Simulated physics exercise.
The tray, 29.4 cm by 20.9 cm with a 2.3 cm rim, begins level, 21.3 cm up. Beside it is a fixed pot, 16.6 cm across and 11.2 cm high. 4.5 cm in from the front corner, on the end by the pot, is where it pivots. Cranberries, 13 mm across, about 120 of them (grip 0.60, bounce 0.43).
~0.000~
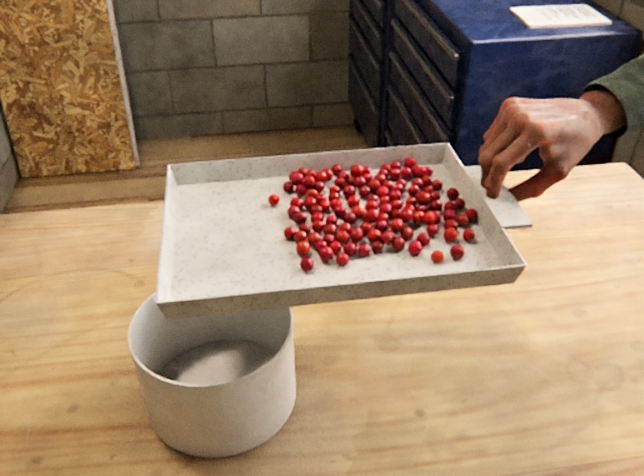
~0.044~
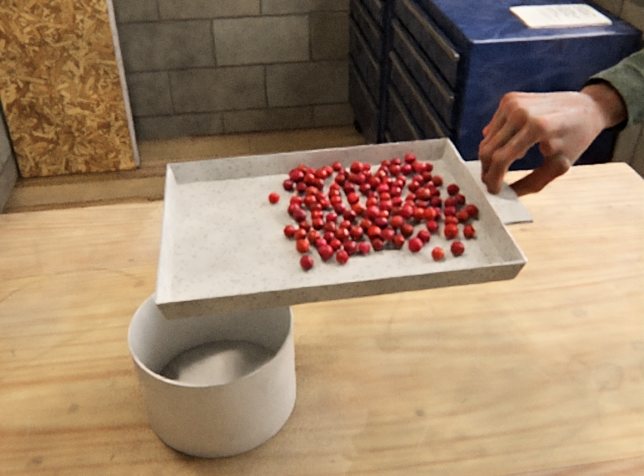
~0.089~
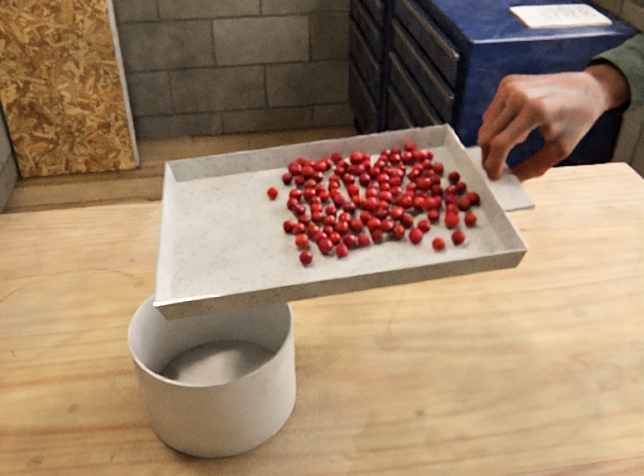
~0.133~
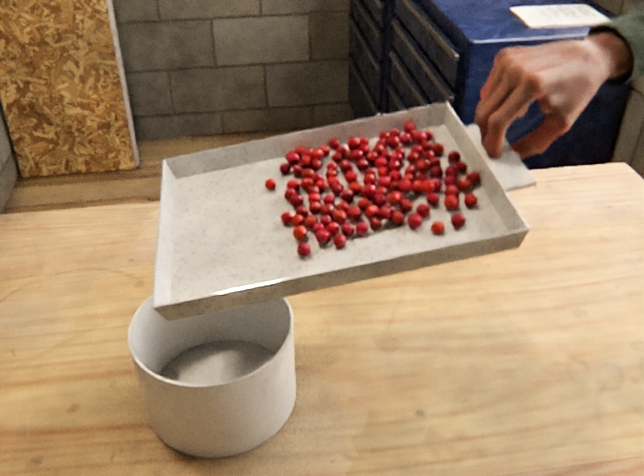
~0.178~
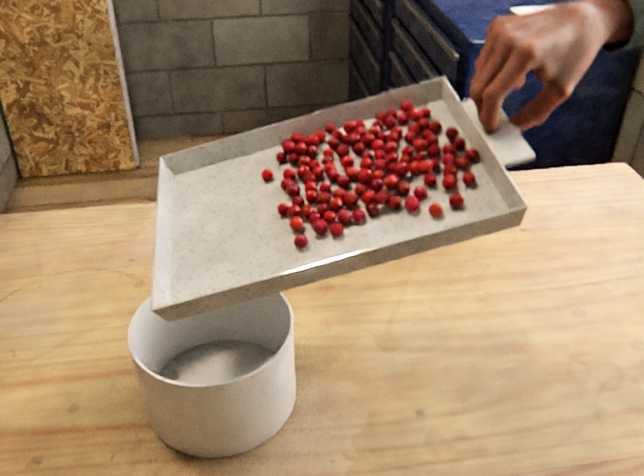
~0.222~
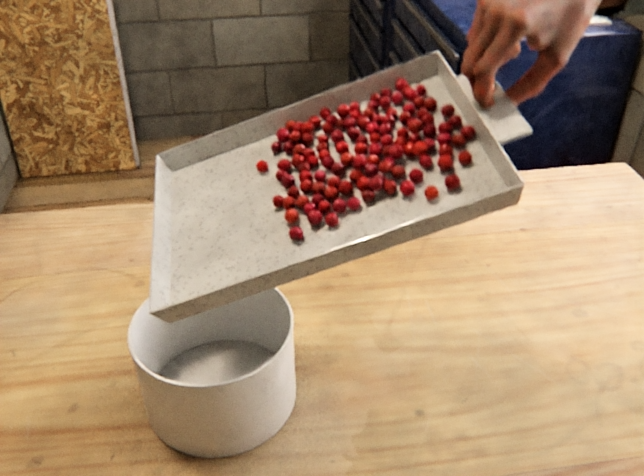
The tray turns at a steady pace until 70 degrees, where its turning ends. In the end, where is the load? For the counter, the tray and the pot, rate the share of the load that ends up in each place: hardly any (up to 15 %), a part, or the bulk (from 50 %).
Share of the load - the counter: The bulk, the tray: A part, the pot: Hardly any.
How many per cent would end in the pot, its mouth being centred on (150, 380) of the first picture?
Share in pot at that spot: Some 45 in a hundred.
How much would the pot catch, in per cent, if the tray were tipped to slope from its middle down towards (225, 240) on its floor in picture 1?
The share comes to about 0 in a hundred.
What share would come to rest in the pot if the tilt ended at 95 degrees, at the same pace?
Roughly 0 percent.
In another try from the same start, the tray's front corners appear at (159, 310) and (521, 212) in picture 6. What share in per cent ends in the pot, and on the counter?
Pot: 0, counter: 65.
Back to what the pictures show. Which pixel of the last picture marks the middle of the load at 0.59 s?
Load centre, approx.: (176, 223) px.
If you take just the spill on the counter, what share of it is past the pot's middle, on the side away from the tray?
Roughly 100 percent of the spill.
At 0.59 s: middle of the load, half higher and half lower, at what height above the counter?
Height: Around 26 cm.
After 0.44 s, tilt 45 degrees; the tray holds 100 %, the pot 0 %.
After 0.59 s, tilt 62 degrees; the tray holds 100 %, the pot 0 %.
After 0.87 s, tilt 70 degrees; the tray holds 40 %, the pot 0 %.
At rest (1.7 s), counter 65 %, tray 35 %, pot 0 %.
